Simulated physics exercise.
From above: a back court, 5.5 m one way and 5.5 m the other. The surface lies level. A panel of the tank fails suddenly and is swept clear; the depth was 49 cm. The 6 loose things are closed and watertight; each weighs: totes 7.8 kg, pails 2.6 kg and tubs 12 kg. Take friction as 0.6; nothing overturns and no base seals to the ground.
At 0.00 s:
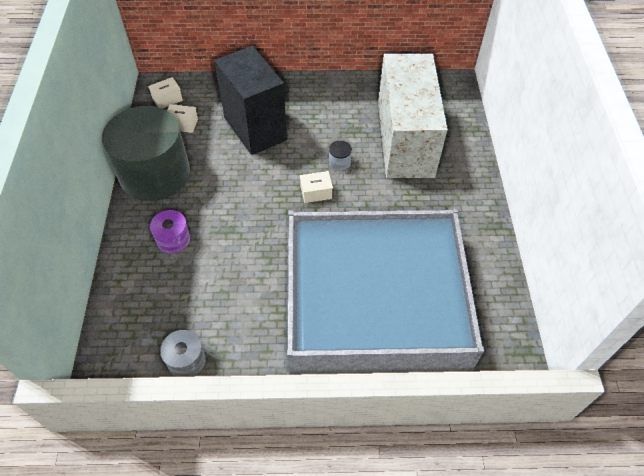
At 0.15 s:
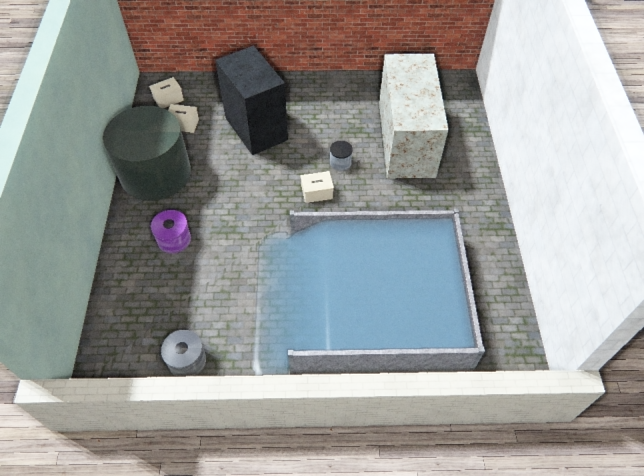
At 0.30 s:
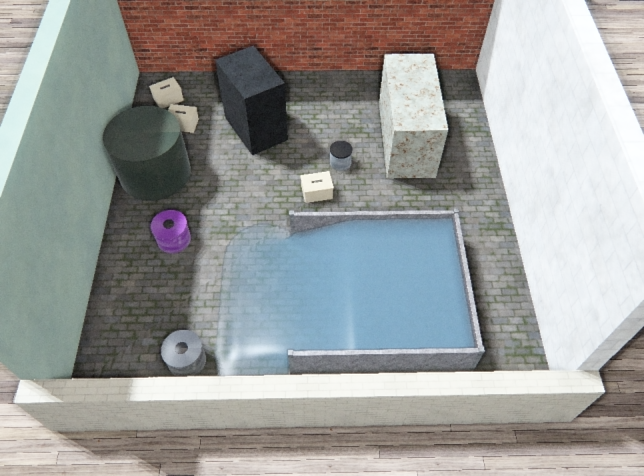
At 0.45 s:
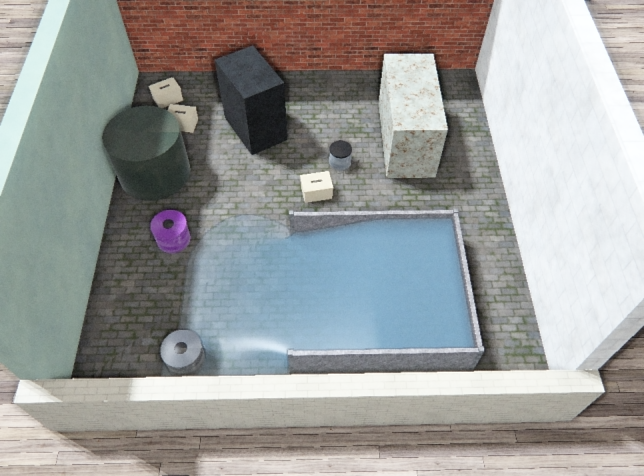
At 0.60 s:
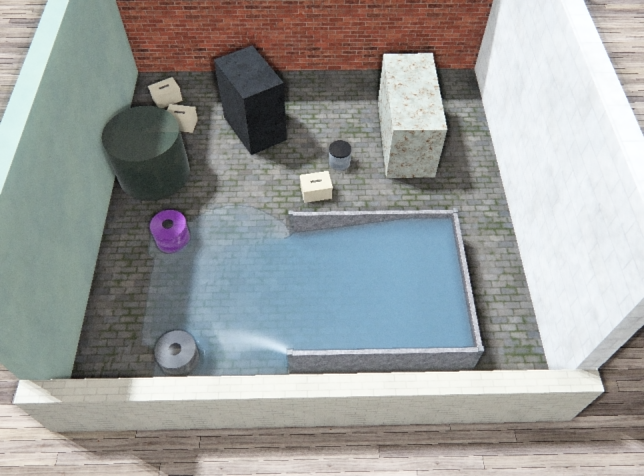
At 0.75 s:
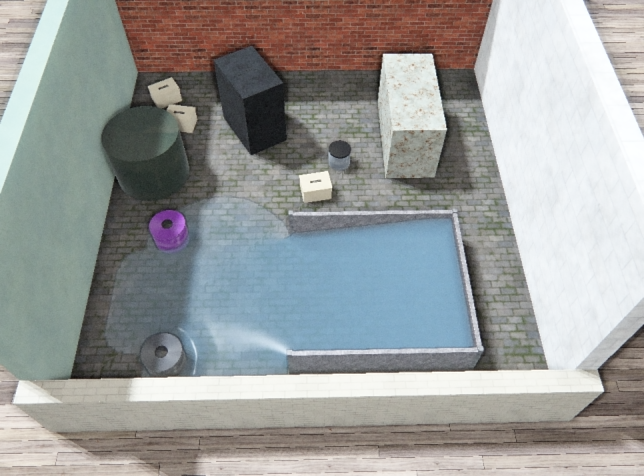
In a walled back court, the left side of a water-filled tank gives way and water spreads left across the paving, reaching a grey ring-shaped tub, which shifts slightly left, and surrounding the purple tub, which barely moves.
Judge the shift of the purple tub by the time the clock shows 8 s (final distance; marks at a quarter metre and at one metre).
The purple tub travels far.
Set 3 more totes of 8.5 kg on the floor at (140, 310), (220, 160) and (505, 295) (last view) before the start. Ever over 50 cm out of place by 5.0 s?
In that order: Past it, past it, short of it.
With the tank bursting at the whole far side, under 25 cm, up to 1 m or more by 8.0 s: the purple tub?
In that case the purple tub holds its place.
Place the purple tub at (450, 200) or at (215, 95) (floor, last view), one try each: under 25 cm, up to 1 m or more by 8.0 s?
In that order: It barely shifts; it barely shifts.
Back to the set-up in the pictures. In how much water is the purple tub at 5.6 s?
Roughly 7 cm.
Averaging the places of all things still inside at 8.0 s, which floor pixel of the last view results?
At about (274, 151).
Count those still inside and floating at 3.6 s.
At that moment 2.
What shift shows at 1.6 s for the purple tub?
About 80 cm.
After 1.6 s the purple tub is near (119, 206), 0.7 m from its start, afloat; 2 afloat.
After 3.6 s the purple tub is near (172, 189), 0.5 m from its start, afloat; 2 afloat.
After 5.6 s the purple tub is near (343, 103), 3.2 m from its start, aground; 2 afloat.
After 8.0 s the purple tub is near (294, 63), 3.5 m from its start, aground; 3 afloat.
